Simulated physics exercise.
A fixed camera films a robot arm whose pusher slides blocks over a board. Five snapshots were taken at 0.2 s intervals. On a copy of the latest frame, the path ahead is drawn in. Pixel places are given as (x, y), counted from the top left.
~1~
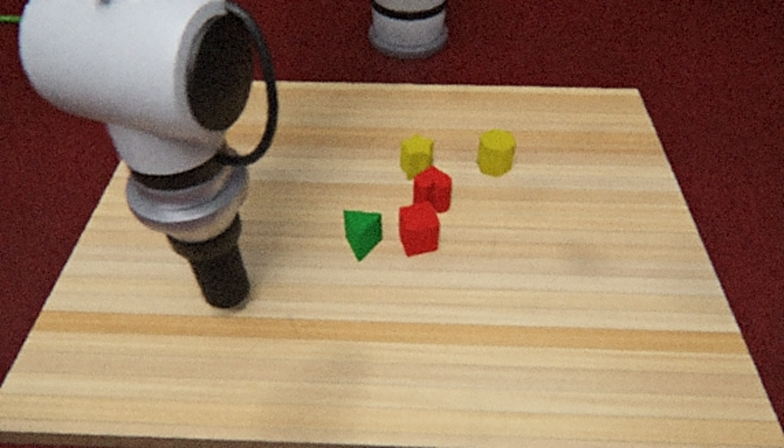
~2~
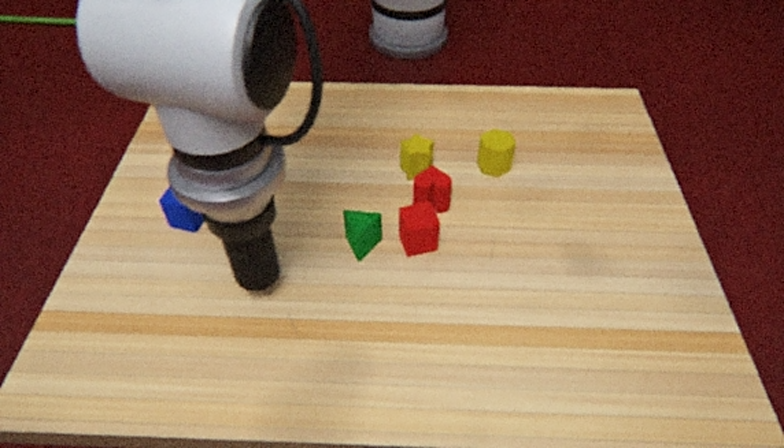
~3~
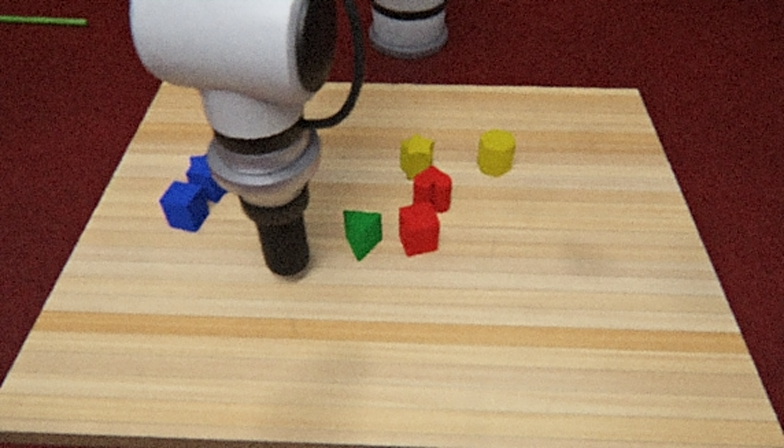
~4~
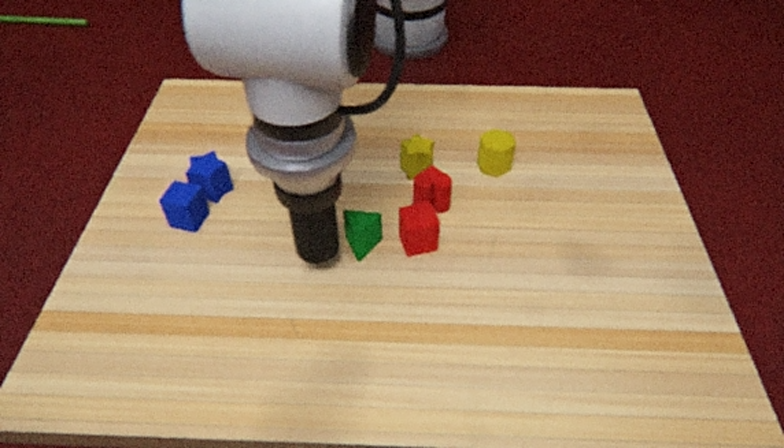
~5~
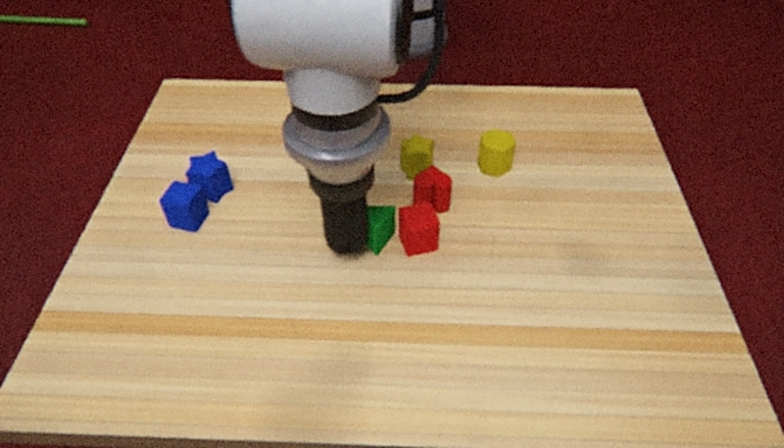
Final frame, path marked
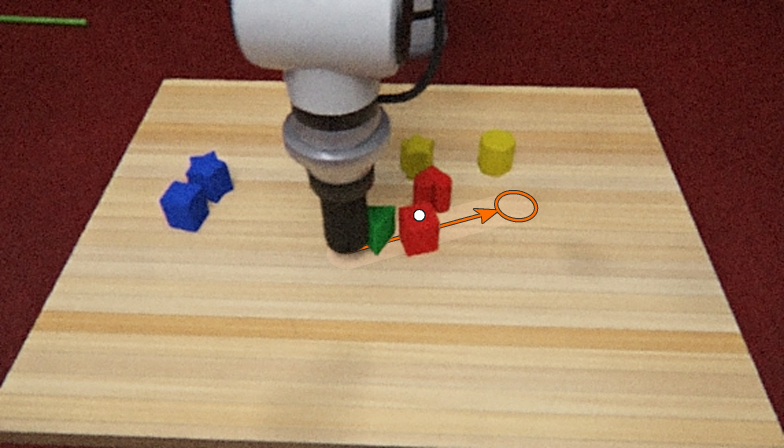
In the video, a robot arm with a dark cylindrical tip moves rightward across a wooden board, revealing two blue blocks behind it, then nudges a green triangular block right toward a red block, while red and yellow blocks stay still.
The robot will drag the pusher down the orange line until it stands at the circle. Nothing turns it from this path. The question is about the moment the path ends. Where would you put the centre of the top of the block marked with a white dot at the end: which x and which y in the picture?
Expect it around (543, 203).
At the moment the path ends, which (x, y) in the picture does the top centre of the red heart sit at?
Final place: (444, 161).
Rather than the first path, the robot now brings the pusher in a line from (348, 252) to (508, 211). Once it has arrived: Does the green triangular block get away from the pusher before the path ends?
It seems so.
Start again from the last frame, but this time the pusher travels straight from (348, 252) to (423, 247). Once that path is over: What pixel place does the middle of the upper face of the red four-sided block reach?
So, by the moment the path ends, you'll find the top centre of the red four-sided block at (458, 203).
The drawn path runs from (348, 252) to (516, 206); the dot is on the red four-sided block.
What follows on the original path. One third of the way, pusher at (407, 222); green triangular block at (427, 190), turned 15° anticlockwise; red four-sided block at (452, 209), turned 50° clockwise; red heart at (436, 172).
Two thirds of the way, pusher at (465, 207); green triangular block at (468, 171), turned 55° anticlockwise; red four-sided block at (510, 203), turned 85° clockwise; red heart at (444, 161), turned 50° anticlockwise.
At the end, pusher at (519, 192); green triangular block at (473, 167), turned 75° anticlockwise; red four-sided block at (543, 203), turned 170° clockwise; red heart at (444, 161), turned 50° anticlockwise; yellow hexagonal block not moved.
